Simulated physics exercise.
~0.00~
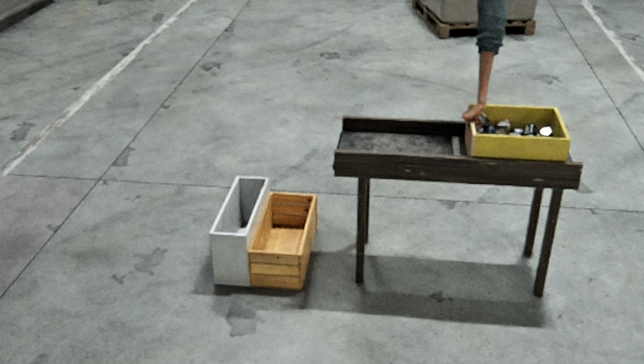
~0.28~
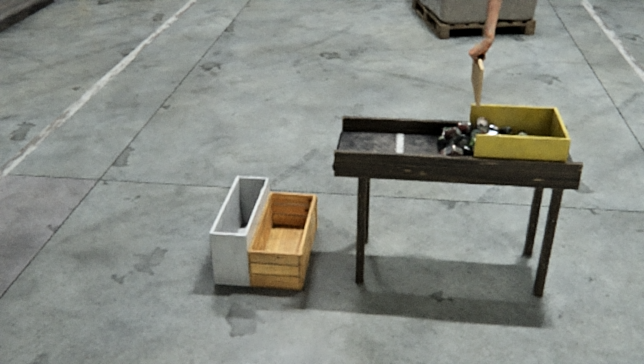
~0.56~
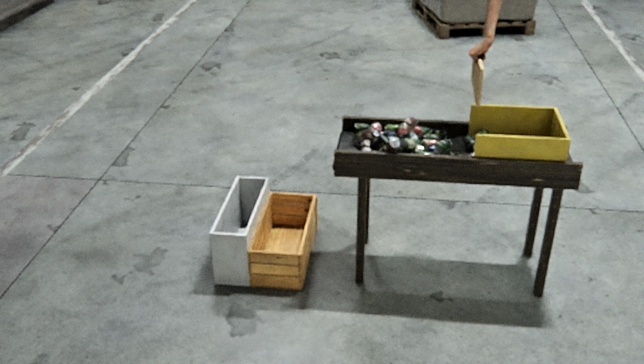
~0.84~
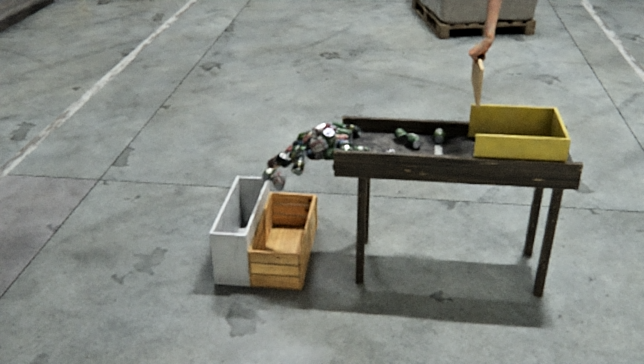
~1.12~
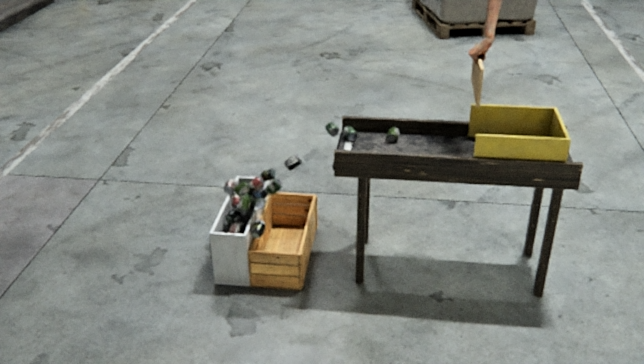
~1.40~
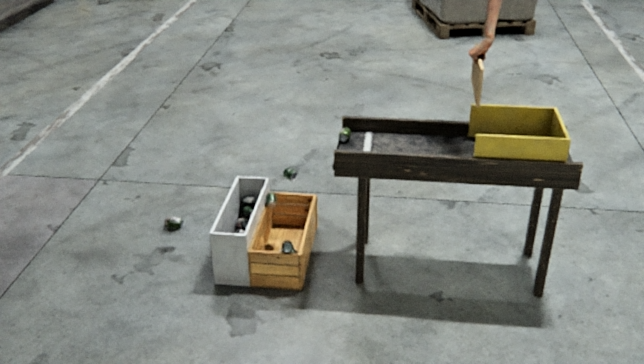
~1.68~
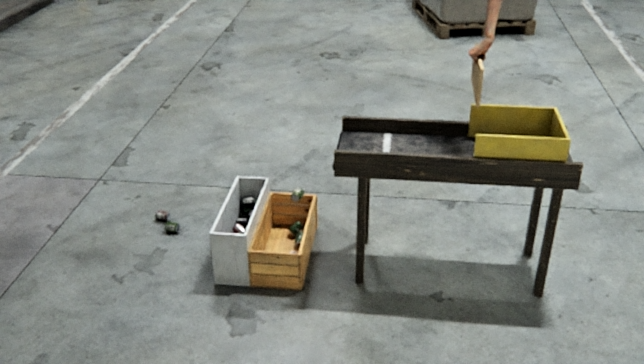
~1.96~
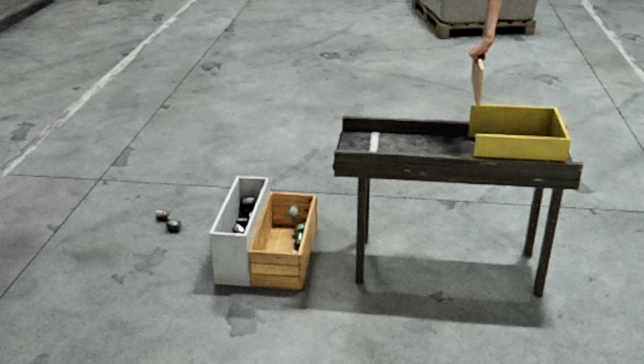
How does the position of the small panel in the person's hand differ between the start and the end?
At the start the panel was down at the left end of the yellow pen, closing it off. By the end it was held upright, raised above that end of the pen.
